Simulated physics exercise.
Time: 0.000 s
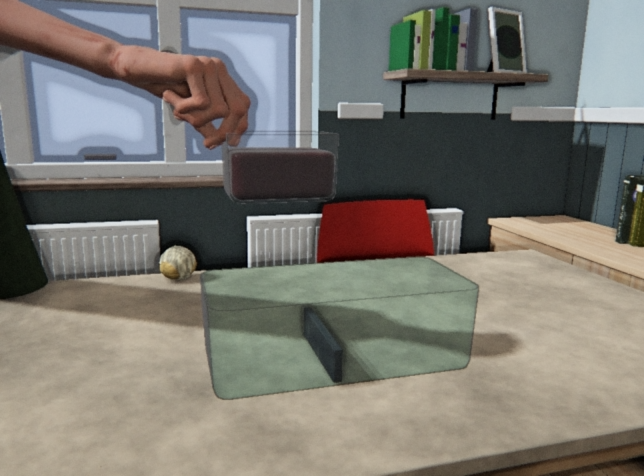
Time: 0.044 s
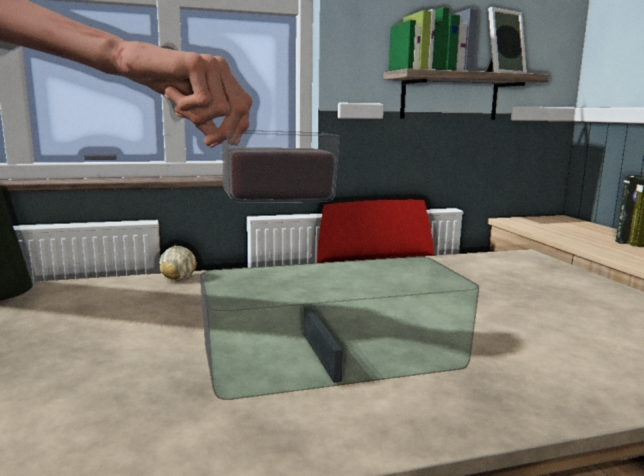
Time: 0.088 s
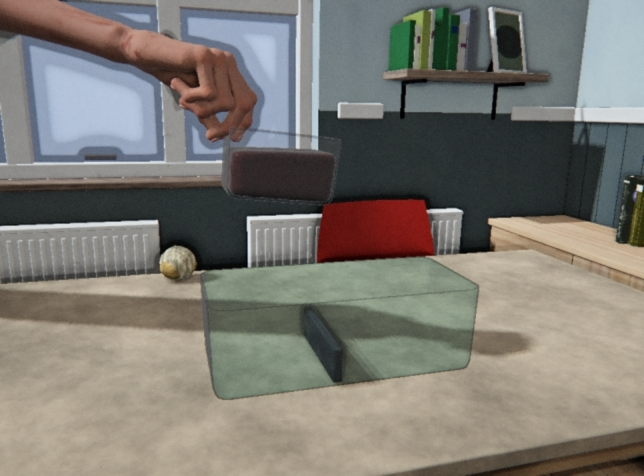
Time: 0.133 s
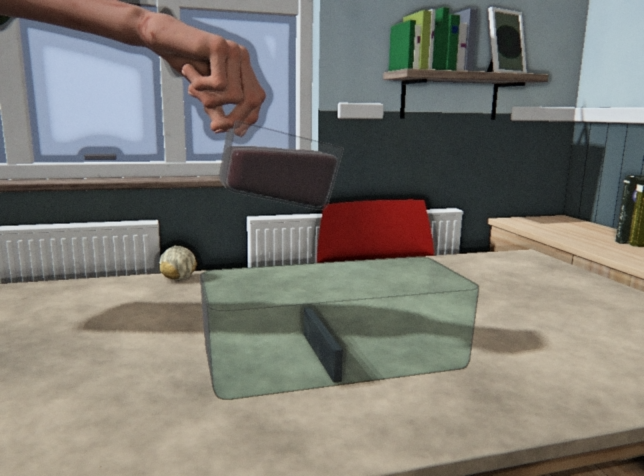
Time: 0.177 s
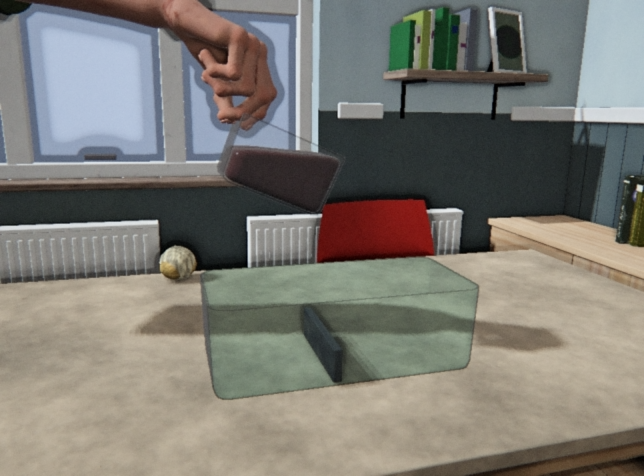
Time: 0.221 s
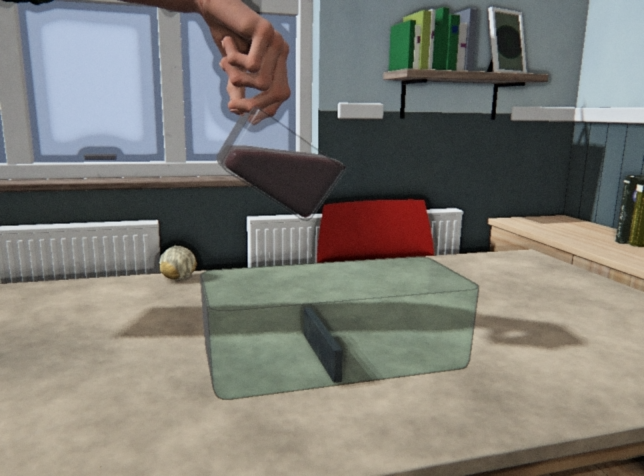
A small clear tub of dark liquid tilting steadily down to the right below a hand, above a clear divided basin.
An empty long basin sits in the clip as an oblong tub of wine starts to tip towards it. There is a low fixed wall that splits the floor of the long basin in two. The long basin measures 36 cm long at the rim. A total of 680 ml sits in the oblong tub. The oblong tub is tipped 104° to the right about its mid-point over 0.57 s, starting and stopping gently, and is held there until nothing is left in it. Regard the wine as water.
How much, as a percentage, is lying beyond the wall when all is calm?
Around 91 per cent lies beyond the wall.
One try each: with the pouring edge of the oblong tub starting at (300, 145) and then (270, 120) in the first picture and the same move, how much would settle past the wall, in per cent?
75 per cent first, 45 per cent second.
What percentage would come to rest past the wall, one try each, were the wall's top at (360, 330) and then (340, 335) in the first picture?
55 % and 85 %.
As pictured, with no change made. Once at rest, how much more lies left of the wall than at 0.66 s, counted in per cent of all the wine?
That amounts to roughly 4 per cent of the whole.
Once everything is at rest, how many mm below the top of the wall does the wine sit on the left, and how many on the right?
Looks like roughly 46 mm on the left and roughly 26 mm on the right.
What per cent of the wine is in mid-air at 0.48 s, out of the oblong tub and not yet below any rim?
My guess is roughly 50 %.
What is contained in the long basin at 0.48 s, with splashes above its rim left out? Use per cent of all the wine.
Fraction in basin: Approx. 22%.
By 0.48 s the tilt is 97° and 28 per cent is still to pour, 0 is left of the wall and 21 right of it.
By 0.66 s the tilt is 104° and 7 per cent is still to pour, 3 is left of the wall and 82 right of it.
By 0.86 s the tilt is 104° and 1 per cent is still to pour, 6 is left of the wall and 88 right of it.
By 1.07 s the tilt is 104° and 0 per cent is still to pour, 7 is left of the wall and 91 right of it.
At rest 7 per cent lies left of the wall, 91 right of it and 2 outside.
